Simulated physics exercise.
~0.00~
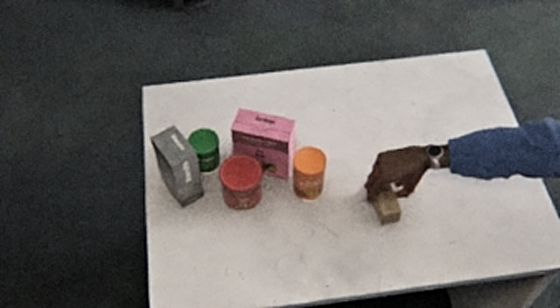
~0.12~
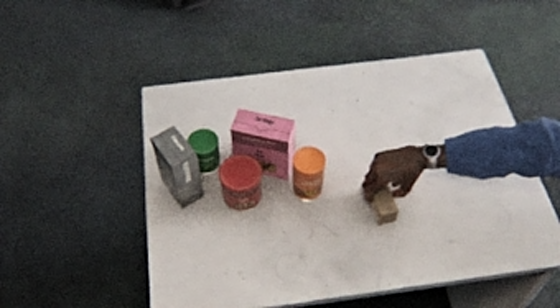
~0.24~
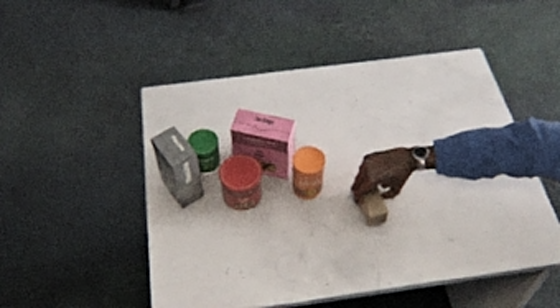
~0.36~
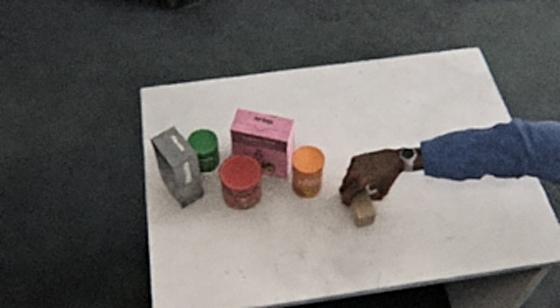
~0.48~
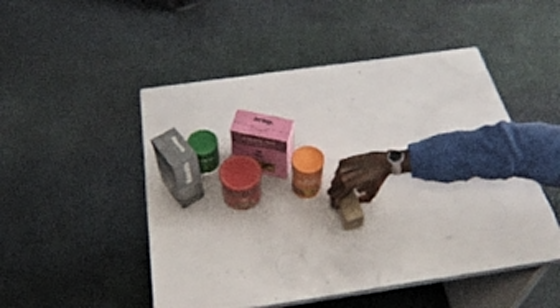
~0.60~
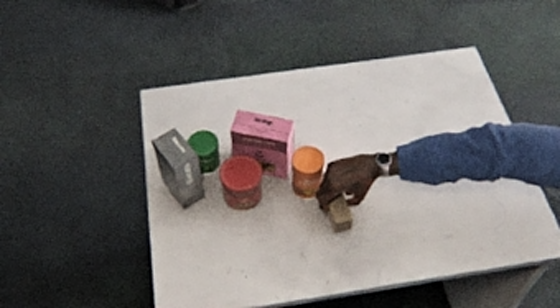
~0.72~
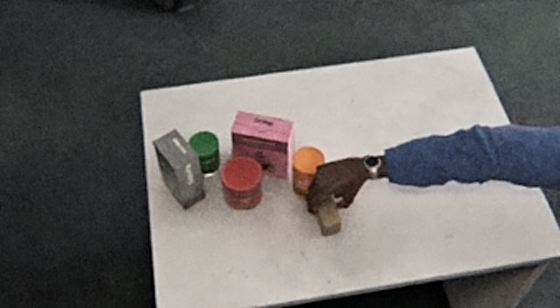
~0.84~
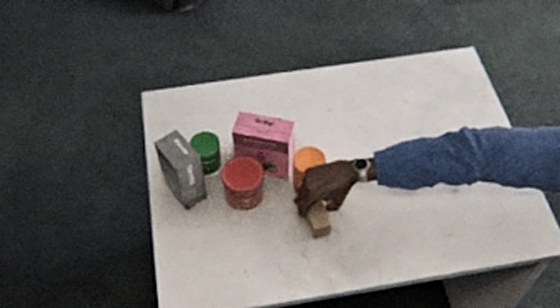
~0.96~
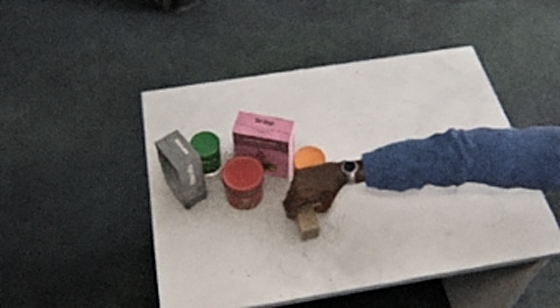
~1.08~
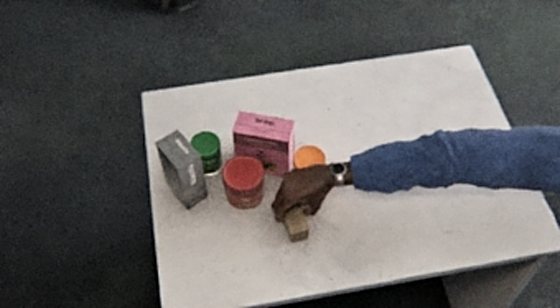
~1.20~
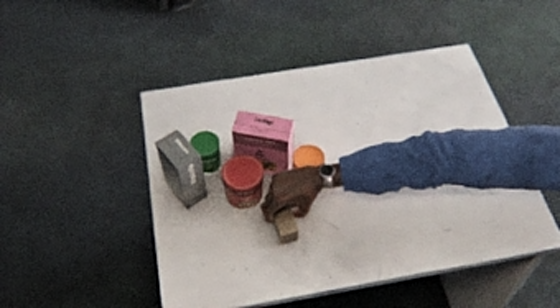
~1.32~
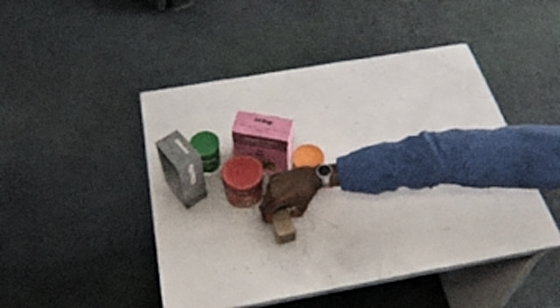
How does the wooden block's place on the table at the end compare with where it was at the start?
It began on the open part of the table, well to the right of the orange tin. By the end it was farther left and slightly nearer the front edge, just in front of the gap between the red and orange tins.
